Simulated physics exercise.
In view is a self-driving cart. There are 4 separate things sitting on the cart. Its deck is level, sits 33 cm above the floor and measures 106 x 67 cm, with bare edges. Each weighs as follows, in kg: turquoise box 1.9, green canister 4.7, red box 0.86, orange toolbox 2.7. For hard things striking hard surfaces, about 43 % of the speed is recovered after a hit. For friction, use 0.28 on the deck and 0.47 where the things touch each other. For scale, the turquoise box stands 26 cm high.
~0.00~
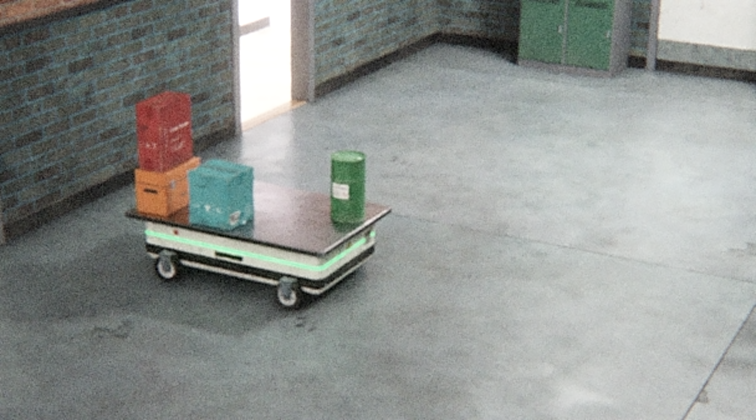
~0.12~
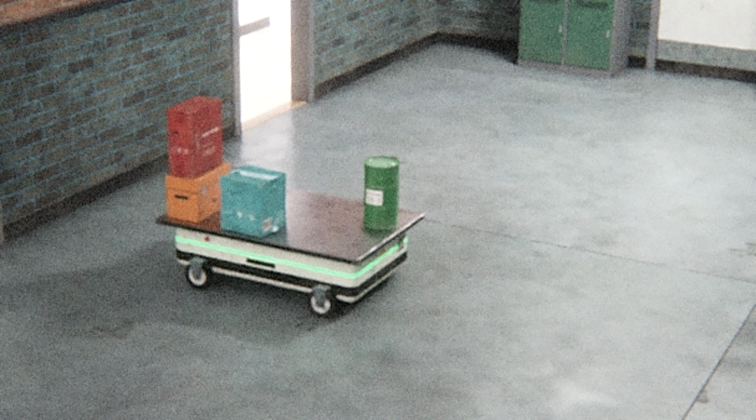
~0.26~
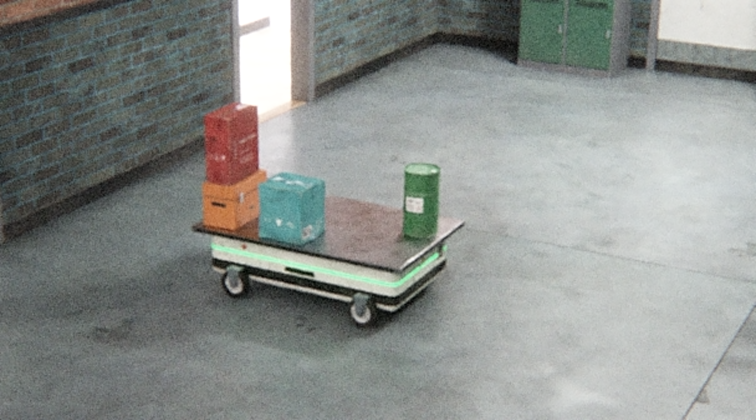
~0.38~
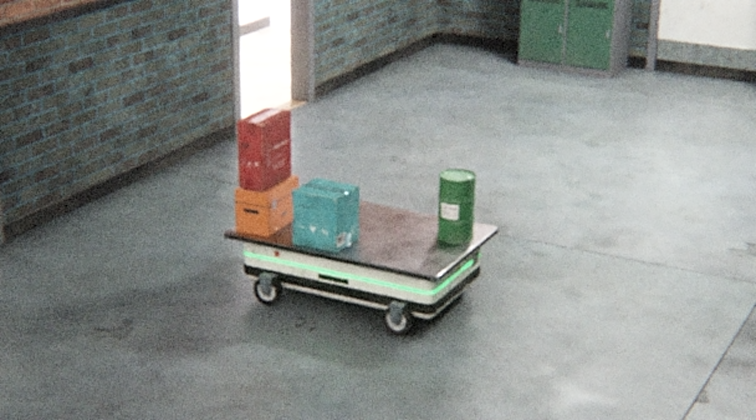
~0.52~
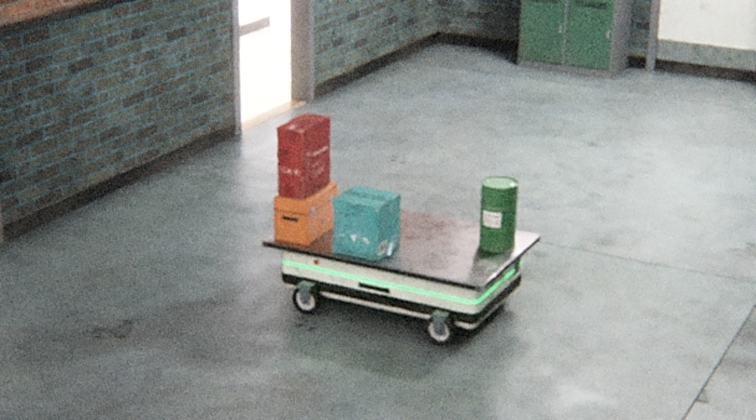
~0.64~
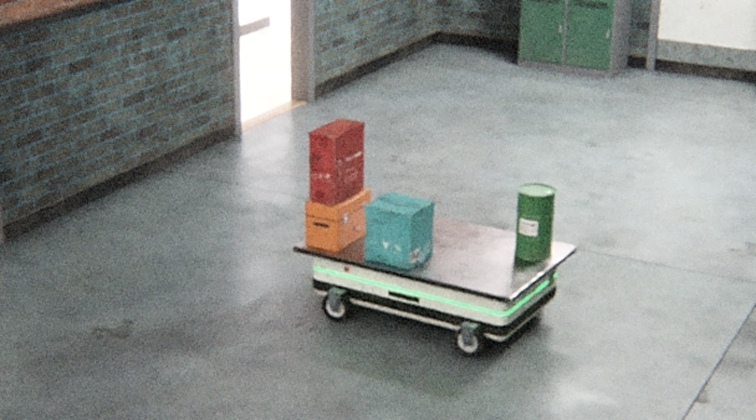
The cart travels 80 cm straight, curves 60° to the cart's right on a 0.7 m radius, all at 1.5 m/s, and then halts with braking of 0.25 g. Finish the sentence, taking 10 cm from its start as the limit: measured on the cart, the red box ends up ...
The red box ends up near its start.
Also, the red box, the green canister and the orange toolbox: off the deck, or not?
Final state - the red box stays within bounds; the green canister ends out of bounds; the orange toolbox stays within bounds.
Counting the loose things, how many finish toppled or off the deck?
So, 1 in all.
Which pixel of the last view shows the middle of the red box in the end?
It finishes at roughly (436, 243).
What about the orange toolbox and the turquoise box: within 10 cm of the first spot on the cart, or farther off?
First the orange toolbox: It stays in position; then the turquoise box: It departs its position.
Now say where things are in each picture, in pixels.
Cart 0 cm along; red box (164, 132); turquoise box (221, 195), in the first frame.
Cart 18 cm along; orange toolbox (199, 190); turquoise box (254, 201), in the second frame.
Cart 39 cm along; green canister (421, 200); orange toolbox (235, 197), in the third frame.
Cart 57 cm along; turquoise box (326, 215); green canister (457, 206), in the fourth frame.
Cart 78 cm along; orange toolbox (306, 211); turquoise box (367, 223), in the fifth frame.
Cart 96 cm along, turned 4°; red box (337, 161); green canister (535, 222) moved 3 cm, in the sixth frame.
After 0.84 s, cart 126 cm along, turned 25°; green canister now off the deck; turquoise box moved 8 cm.
After 1.04 s, cart 156 cm along, turned 50°; turquoise box moved 17 cm.
After 1.44 s, cart 210 cm along, turned 60°; red box moved 2 cm near (432, 225); turquoise box moved 19 cm; orange toolbox moved 2 cm.
In the end (2.3 s), off the deck, green canister; not toppled but over 10 cm from the start, turquoise box; the other 2 under 10 cm from the start. At the end, from the last picture's camera, red box near (436, 243).
